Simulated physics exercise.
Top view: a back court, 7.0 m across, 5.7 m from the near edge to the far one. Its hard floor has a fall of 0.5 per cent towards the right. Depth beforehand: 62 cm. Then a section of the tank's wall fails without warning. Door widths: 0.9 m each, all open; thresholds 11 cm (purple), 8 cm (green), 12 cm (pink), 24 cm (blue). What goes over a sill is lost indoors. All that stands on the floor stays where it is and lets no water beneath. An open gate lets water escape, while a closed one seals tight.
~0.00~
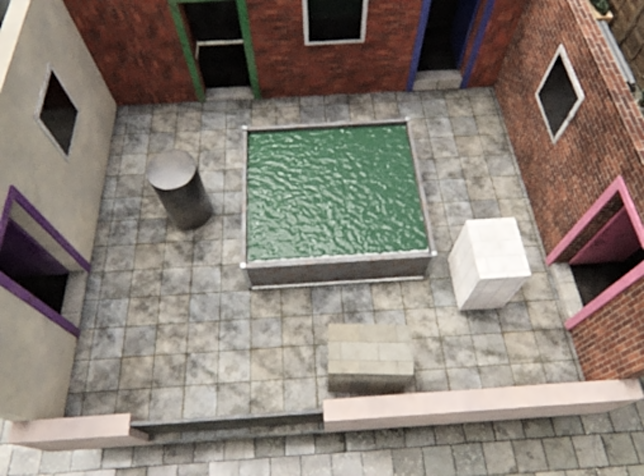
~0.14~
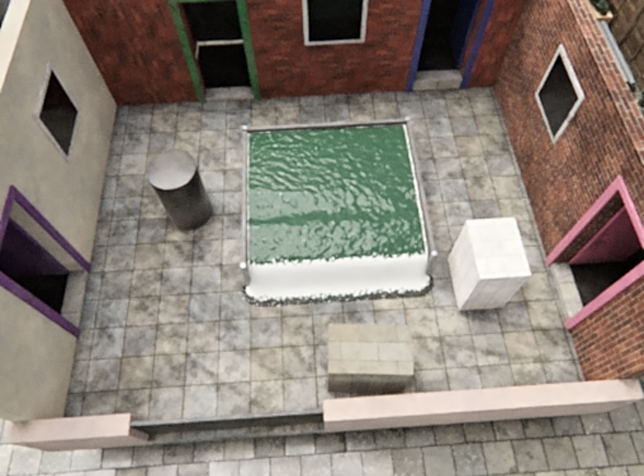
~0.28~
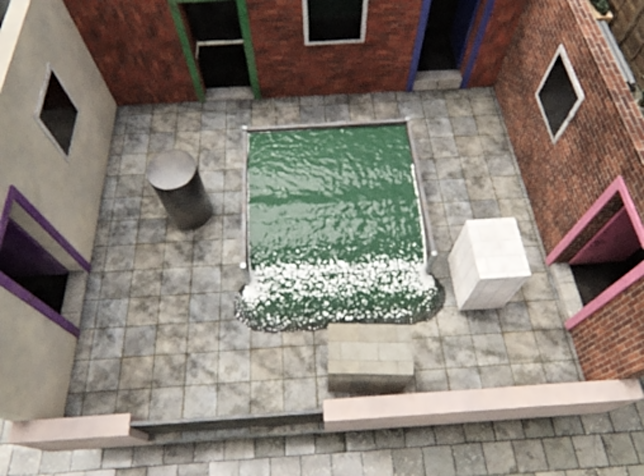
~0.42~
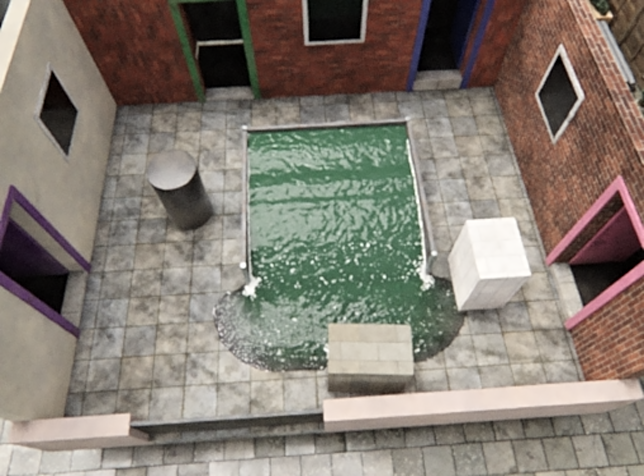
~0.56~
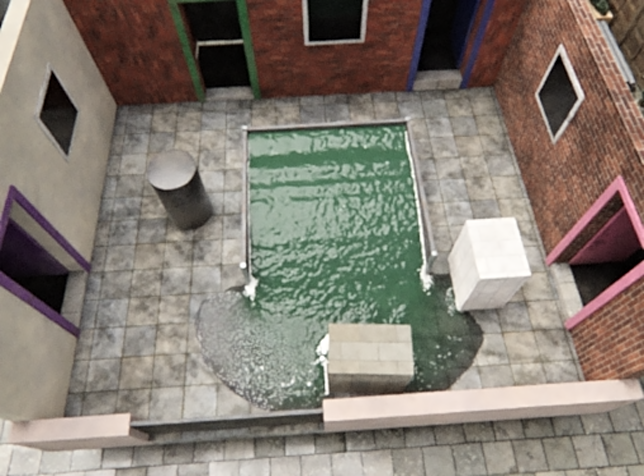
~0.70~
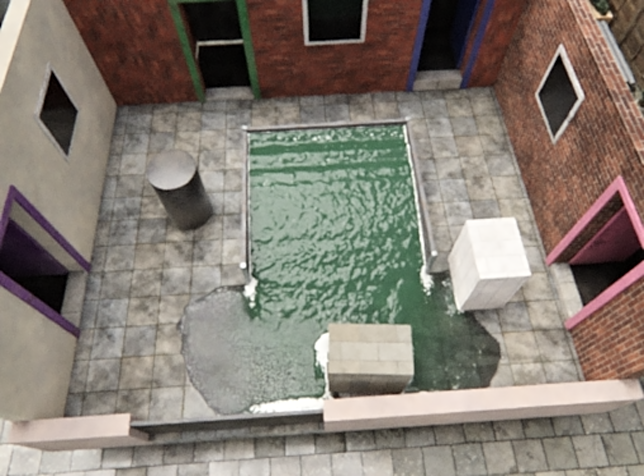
Courtyard with green water surging from the open near side of a rectangular tank, spreading across paving around a low block.
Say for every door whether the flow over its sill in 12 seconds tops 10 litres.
The purple door will most likely bust the limit. The green door will most likely bust the limit. The pink door will most likely bust the limit. The blue door will most likely respect the limit.
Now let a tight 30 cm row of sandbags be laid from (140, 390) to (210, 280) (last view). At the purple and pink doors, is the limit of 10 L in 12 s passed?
Then the purple door is short of it and the pink door is over the mark.
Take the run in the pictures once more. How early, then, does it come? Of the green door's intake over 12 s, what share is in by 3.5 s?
I'd say close to 0 percent.
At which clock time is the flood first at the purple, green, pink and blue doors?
Door times: Purple 2.4 s / green 4.5 s / pink 1.8 s / blue 3.8 s.
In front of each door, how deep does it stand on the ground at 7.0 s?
Depths in cm: Purple 9, green 9, pink 10, blue 12.
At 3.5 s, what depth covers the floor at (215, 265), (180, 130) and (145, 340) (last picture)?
Reading - approx. 0 / 0 / 10 cm.
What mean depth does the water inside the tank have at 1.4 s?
Depth, averaged: Around 37 centimetres.
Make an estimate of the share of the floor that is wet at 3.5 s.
Some 65 per cent of the floor is wet.
After 1.4 s water covers 25 % of the floor and is deepest (46 cm) near (356, 341); purple door not reached, green door not reached, pink door not reached, blue door not reached.
After 2.2 s water covers 35 % of the floor and is deepest (47 cm) near (574, 392); purple door not reached, green door not reached, pink door 11 cm at the sill, 0 L in, blue door not reached.
After 3.5 s water covers 65 % of the floor and is deepest (34 cm) near (77, 427); purple door 17 cm at the sill, 8 L in, green door not reached, pink door 23 cm at the sill, 29 L in, blue door not reached.
After 7.0 s water covers 100 % of the floor and is deepest (20 cm) near (315, 128); purple door 9 cm at the sill, 44 L in, green door 9 cm at the sill, 6 L in, pink door 10 cm at the sill, 92 L in, blue door 12 cm at the sill, 0 L in.
After 12.0 s water covers 100 % of the floor and is deepest (17 cm) near (557, 293); purple door 8 cm at the sill, 44 L in, green door 10 cm at the sill, 24 L in, pink door 14 cm at the sill, 92 L in, blue door 13 cm at the sill, 0 L in.
